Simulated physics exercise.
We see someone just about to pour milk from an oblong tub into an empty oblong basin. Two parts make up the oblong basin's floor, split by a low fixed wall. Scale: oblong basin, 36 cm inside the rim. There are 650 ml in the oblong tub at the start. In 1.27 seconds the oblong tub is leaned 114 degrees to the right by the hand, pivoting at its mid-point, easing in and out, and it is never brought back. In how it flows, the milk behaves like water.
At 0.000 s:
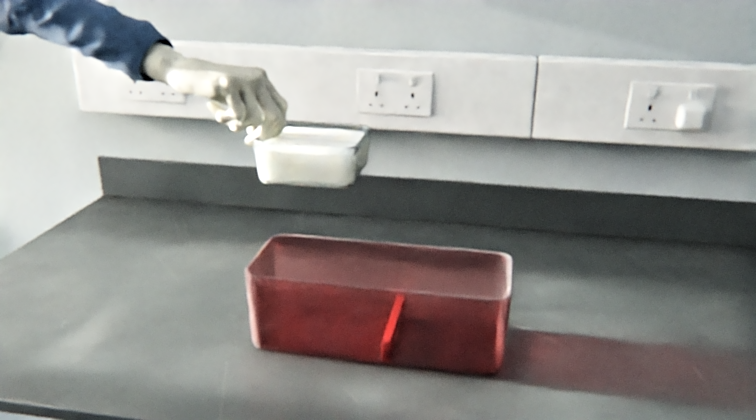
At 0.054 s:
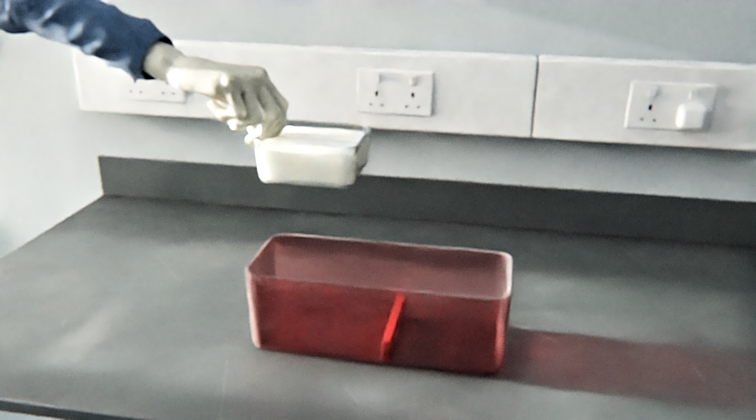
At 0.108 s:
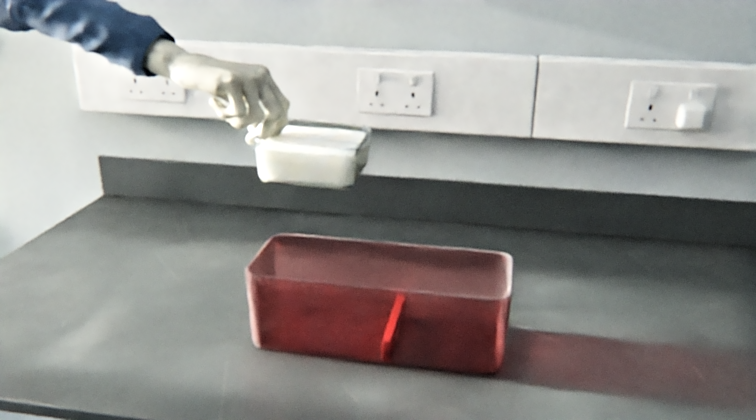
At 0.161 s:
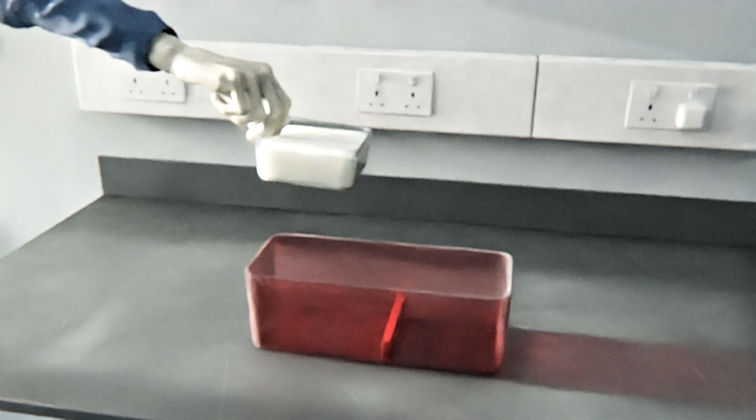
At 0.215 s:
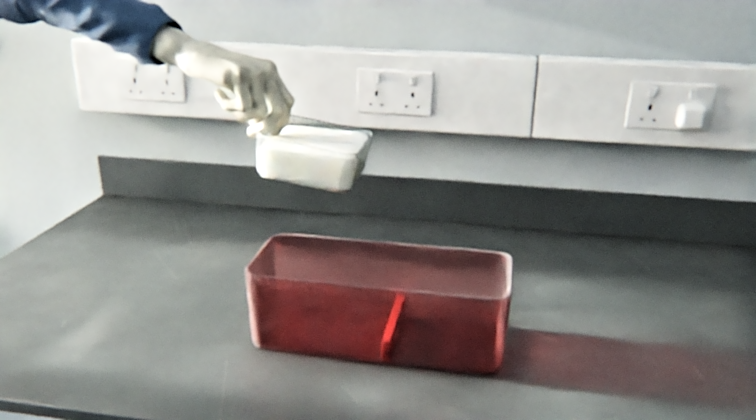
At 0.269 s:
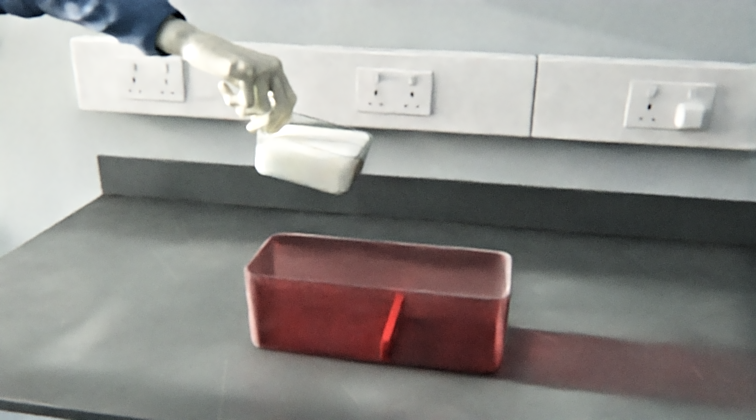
A pale-gloved hand in a dark blue sleeve reaches in from the upper left over a grey worktop, seen from slightly above, with white socket panels along the pale wall behind. It holds a small clear tub of white milk above an oblong, see-through red basin with a bright red divider. The hand slowly tilts the tub slightly to the right, while the basin and view stay still.
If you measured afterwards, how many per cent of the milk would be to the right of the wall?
About 65 out of 100.
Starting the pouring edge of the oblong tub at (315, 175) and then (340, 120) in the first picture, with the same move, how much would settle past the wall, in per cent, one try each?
15 in a hundred, followed by 55 in a hundred.
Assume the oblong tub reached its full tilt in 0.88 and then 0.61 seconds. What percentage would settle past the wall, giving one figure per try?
I'd expect close to 60 per cent and then close to 55 per cent.
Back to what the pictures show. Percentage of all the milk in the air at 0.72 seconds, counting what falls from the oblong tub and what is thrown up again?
Near 44 in a hundred.
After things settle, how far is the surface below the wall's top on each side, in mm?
The left side gives some 24 mm, the right side some 10 mm.
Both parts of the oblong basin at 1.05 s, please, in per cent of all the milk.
Near 20 on the left, 68 on the right.
By 0.72 s the tilt is 69° and 28 per cent is still to pour, 2 is left of the wall and 26 right of it.
By 1.05 s the tilt is 106° and 3 per cent is still to pour, 20 is left of the wall and 67 right of it.
By 1.39 s the tilt is 114° and 0 per cent is still to pour, 31 is left of the wall and 65 right of it.
By 1.77 s the tilt is 114° and 0 per cent is still to pour, 31 is left of the wall and 65 right of it.
At rest 31 per cent lies left of the wall, 65 right of it and 5 outside.
